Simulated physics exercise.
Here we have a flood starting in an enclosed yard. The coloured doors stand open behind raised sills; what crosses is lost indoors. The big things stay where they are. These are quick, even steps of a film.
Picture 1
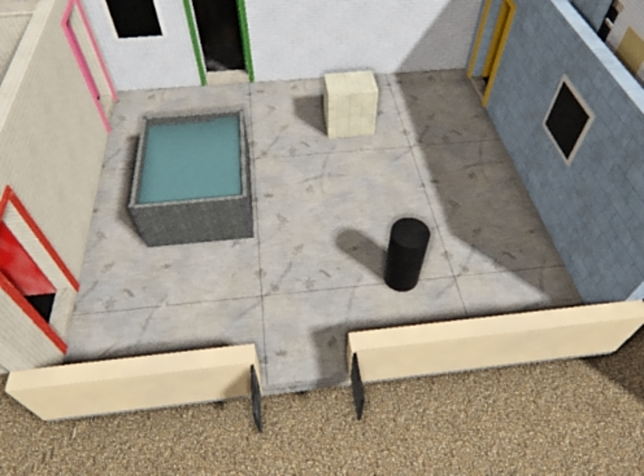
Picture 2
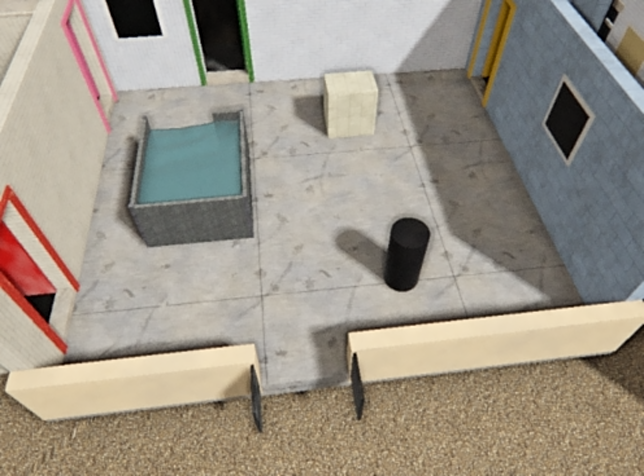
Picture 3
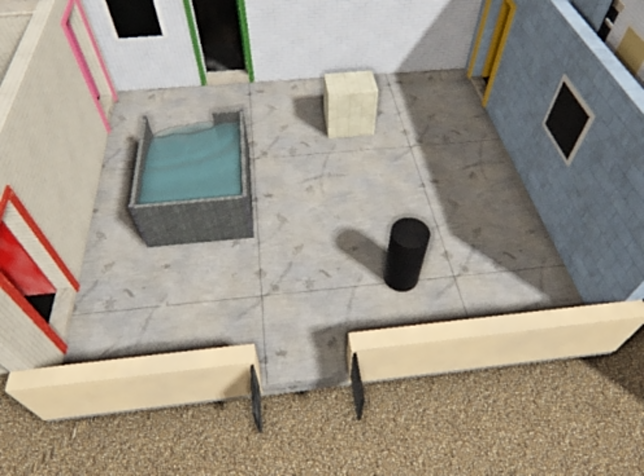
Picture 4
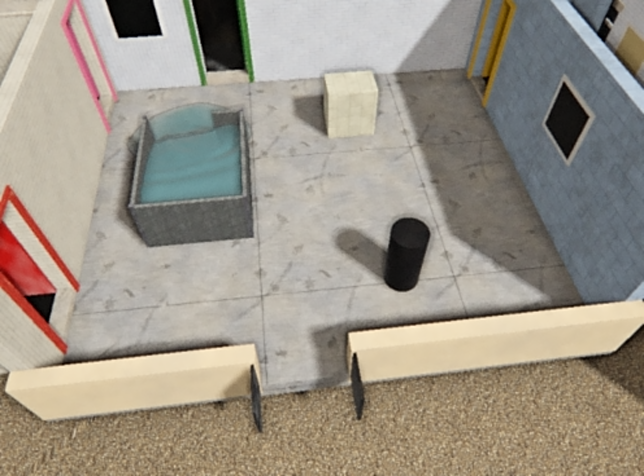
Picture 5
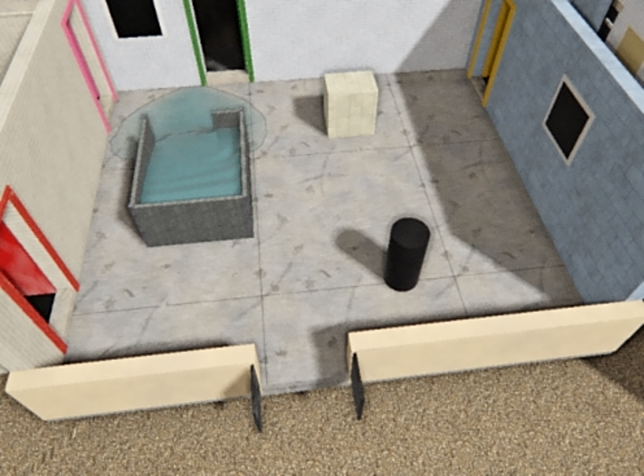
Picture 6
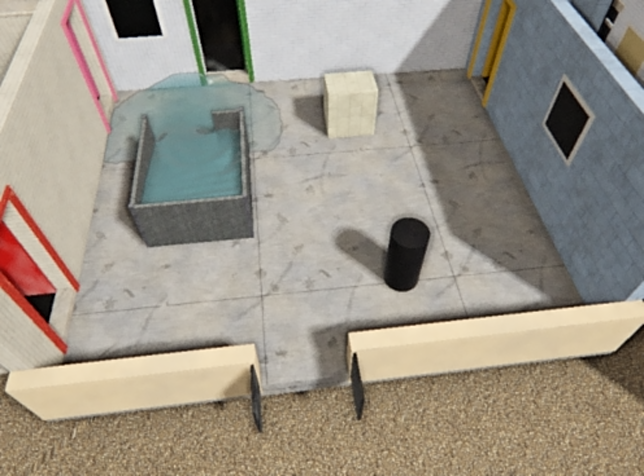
In an enclosed yard with coloured doorways, a pale block and a dark cylinder, a gap opens in the far side of a grey water tank, and water pours out, spreading over the floor behind it toward the back wall.
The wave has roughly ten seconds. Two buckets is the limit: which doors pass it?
In the end: The pink door floods; the red door holds within the limit; the green door floods; the yellow door floods.
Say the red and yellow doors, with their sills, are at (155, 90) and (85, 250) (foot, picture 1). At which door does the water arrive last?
That is the one in yellow.
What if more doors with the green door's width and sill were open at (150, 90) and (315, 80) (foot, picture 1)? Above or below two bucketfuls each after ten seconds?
As listed: Takes more, lets less in.
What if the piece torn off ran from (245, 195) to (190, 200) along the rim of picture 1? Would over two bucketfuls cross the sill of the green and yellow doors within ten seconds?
In short: The green one stays under; the yellow one holds.
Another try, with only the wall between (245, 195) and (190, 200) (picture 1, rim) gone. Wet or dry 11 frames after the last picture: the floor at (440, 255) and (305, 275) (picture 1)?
In that order: Free of water, covered.
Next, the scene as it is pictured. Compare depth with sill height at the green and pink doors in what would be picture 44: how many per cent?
In turn 70 and 60 per cent.
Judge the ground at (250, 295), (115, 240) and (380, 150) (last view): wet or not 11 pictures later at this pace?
One after the other: Not flooded, not flooded, no water.
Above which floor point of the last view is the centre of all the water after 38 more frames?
Near (256, 162).
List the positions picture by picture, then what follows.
The first frame shows the water tank at (192, 158) is whole and still.
In the second frame, the front is at a hidden place, out from the gap on the water tank's far side.
In the third frame, the front is at a hidden place, out from the gap on the water tank's far side.
In the fourth frame, the front is at (200, 105), out from the gap on the water tank's far side.
In the fifth frame, the front is at (187, 88), out from the gap on the water tank's far side.
In the sixth frame, the front is at (144, 91), out from the gap on the water tank's far side.
A moment on, water covers 15 % of the floor; the pink door under two buckets in, the red door not reached, the green door over two buckets in, the yellow door not reached.
Next, water covers 20 % of the floor; the pink door over two buckets in, the red door not reached, the green door far over two buckets in, the yellow door not reached.
Then, water covers 40 % of the floor; the pink door far over two buckets in, the red door not reached, the green door far over two buckets in, the yellow door under two buckets in.
Later, water covers 65 % of the floor; the pink door far over two buckets in, the red door wet at the sill, nothing in, the green door far over two buckets in, the yellow door far over two buckets in.
In the end, water covers 90 % of the floor; the pink door far over two buckets in, the red door wet at the sill, nothing in, the green door far over two buckets in, the yellow door far over two buckets in.
